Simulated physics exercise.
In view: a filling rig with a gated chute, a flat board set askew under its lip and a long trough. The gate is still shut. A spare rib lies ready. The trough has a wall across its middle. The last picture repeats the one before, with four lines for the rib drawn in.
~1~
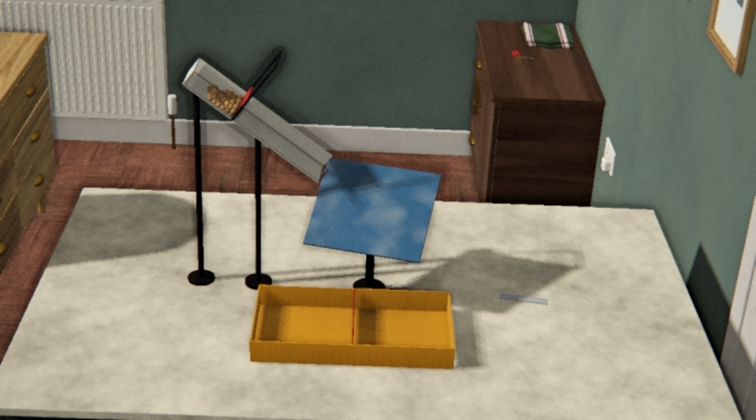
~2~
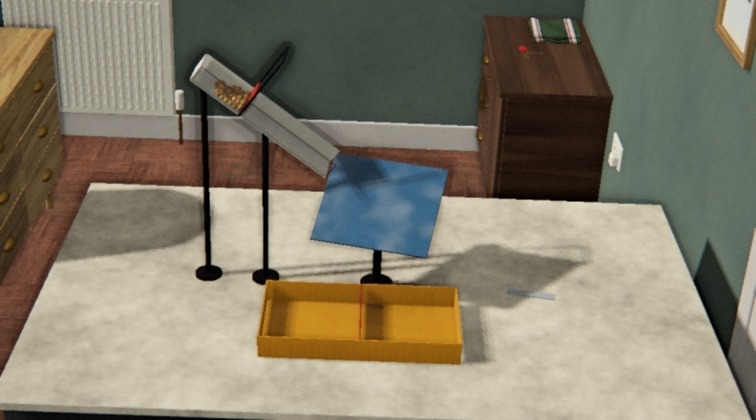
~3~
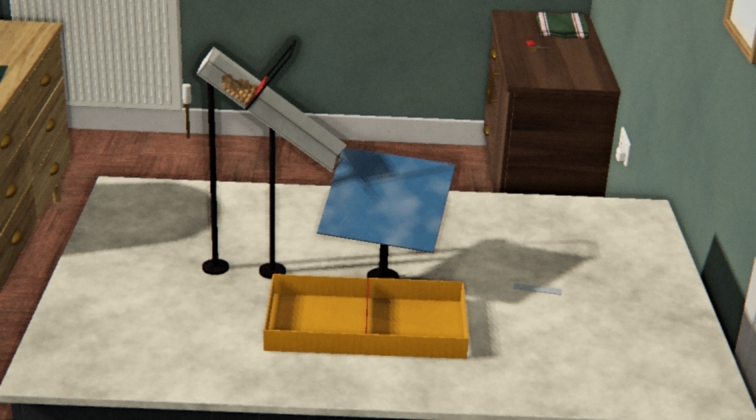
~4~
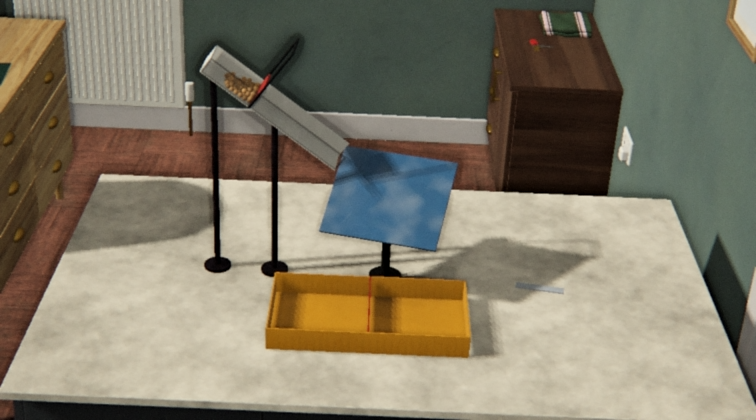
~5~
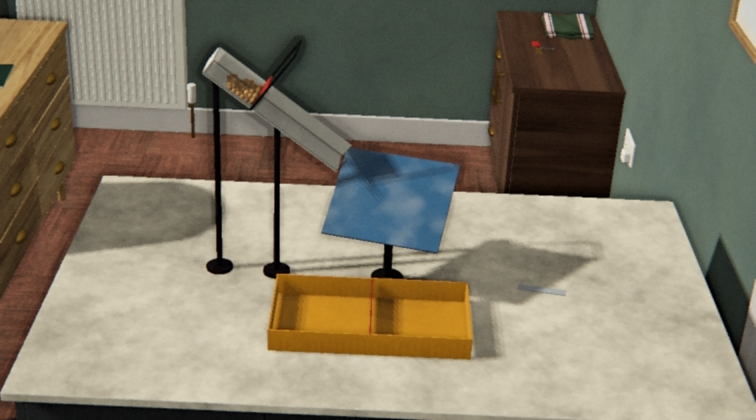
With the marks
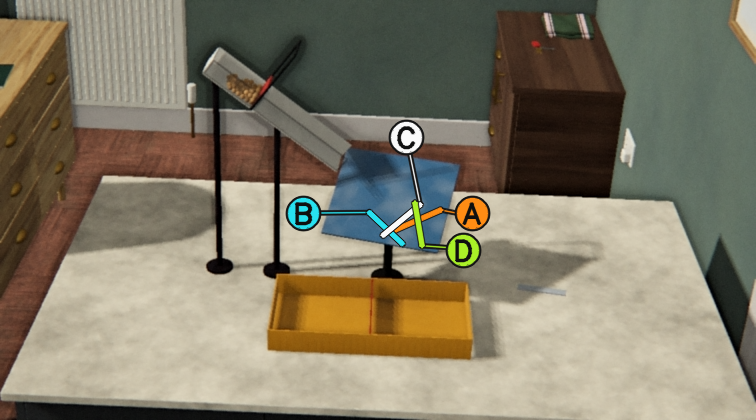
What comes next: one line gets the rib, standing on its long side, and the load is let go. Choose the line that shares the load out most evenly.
Best: A.
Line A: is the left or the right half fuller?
Left.
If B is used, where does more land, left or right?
Right.
On the marked copy, line A from (440, 210) to (395, 230); line B from (369, 212) to (402, 243); line C from (420, 204) to (383, 235); line D from (414, 202) to (422, 245).
For line A, of what is caught, about two thirds in the left half, about a third in the right.
For line B, of what is caught, a small part in the left half, nearly all in the right.
For line C, of what is caught, most in the left half, a small part in the right.
For line D, of what is caught, a small part in the left half, most in the right.
